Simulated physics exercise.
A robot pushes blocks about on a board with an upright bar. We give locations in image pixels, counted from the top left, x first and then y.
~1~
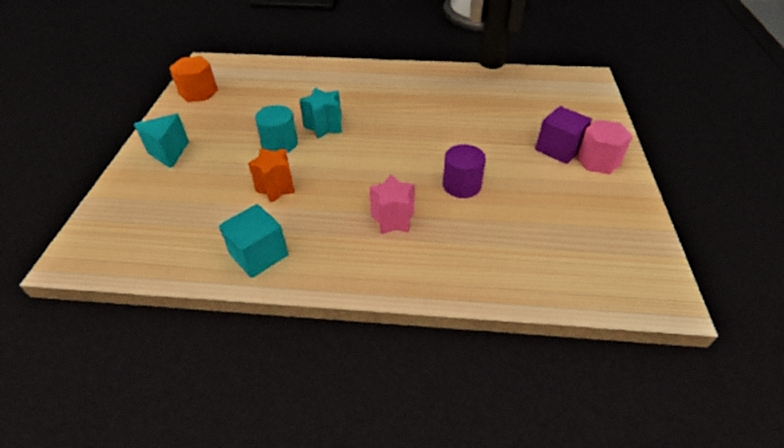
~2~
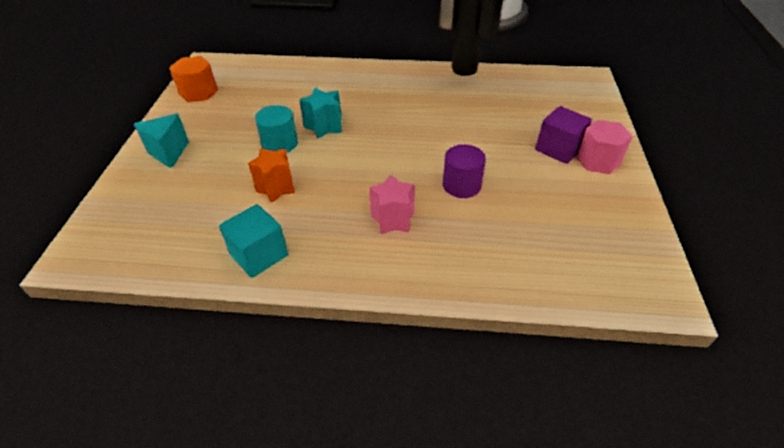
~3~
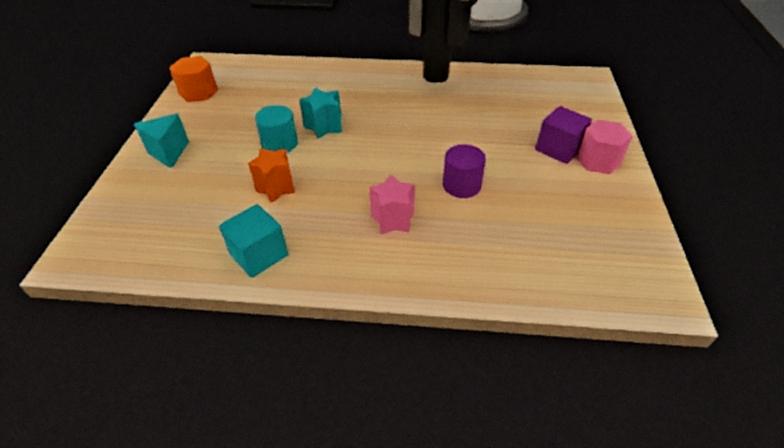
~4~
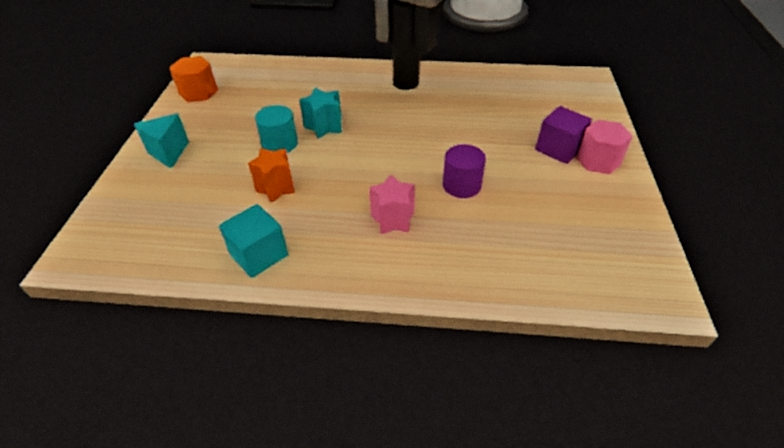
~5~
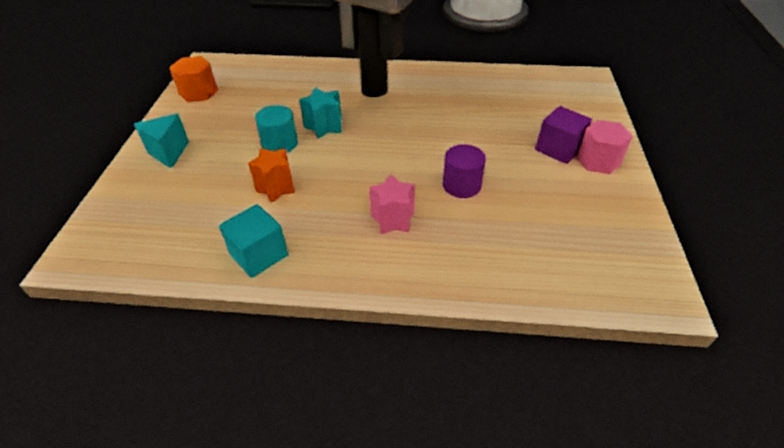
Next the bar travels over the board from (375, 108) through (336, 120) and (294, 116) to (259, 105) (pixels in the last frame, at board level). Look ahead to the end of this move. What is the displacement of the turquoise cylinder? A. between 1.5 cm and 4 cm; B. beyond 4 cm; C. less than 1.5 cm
My pick is A.
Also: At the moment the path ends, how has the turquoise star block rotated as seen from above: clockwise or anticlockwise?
Looking down: Anticlockwise.
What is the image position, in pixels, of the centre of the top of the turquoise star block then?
Pixel (264, 102).
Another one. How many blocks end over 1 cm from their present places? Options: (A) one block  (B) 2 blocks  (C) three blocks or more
I'll go with B - 2 blocks.
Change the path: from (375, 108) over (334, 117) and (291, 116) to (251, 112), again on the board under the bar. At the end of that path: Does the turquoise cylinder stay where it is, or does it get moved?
It gets pushed out of place.
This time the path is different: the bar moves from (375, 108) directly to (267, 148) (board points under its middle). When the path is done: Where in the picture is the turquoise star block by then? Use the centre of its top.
Its top middle is near (229, 126).
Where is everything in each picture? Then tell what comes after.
The first frame shows tip of the bar (492, 63), middles of tops, orange six-sided block (190, 65), turquoise cylinder (274, 115), turquoise star block (321, 98).
The second frame shows bar (465, 70), nothing pushed.
The third frame shows bar (436, 77), nothing pushed.
The fourth frame shows bar (406, 84), nothing pushed.
The fifth frame shows bar (375, 90), orange six-sided block (190, 65), turquoise cylinder (274, 115), turquoise star block (321, 98).
The first path, step by step. One third of the way, bar (333, 103); turquoise cylinder (268, 117); turquoise star block (302, 104).
Two thirds of the way, bar (290, 99); turquoise cylinder (255, 124); turquoise star block (269, 103), turned 45° anticlockwise.
At the end, bar (255, 88); orange six-sided block unmoved; turquoise cylinder (255, 124); turquoise star block (264, 102), turned 65° anticlockwise.
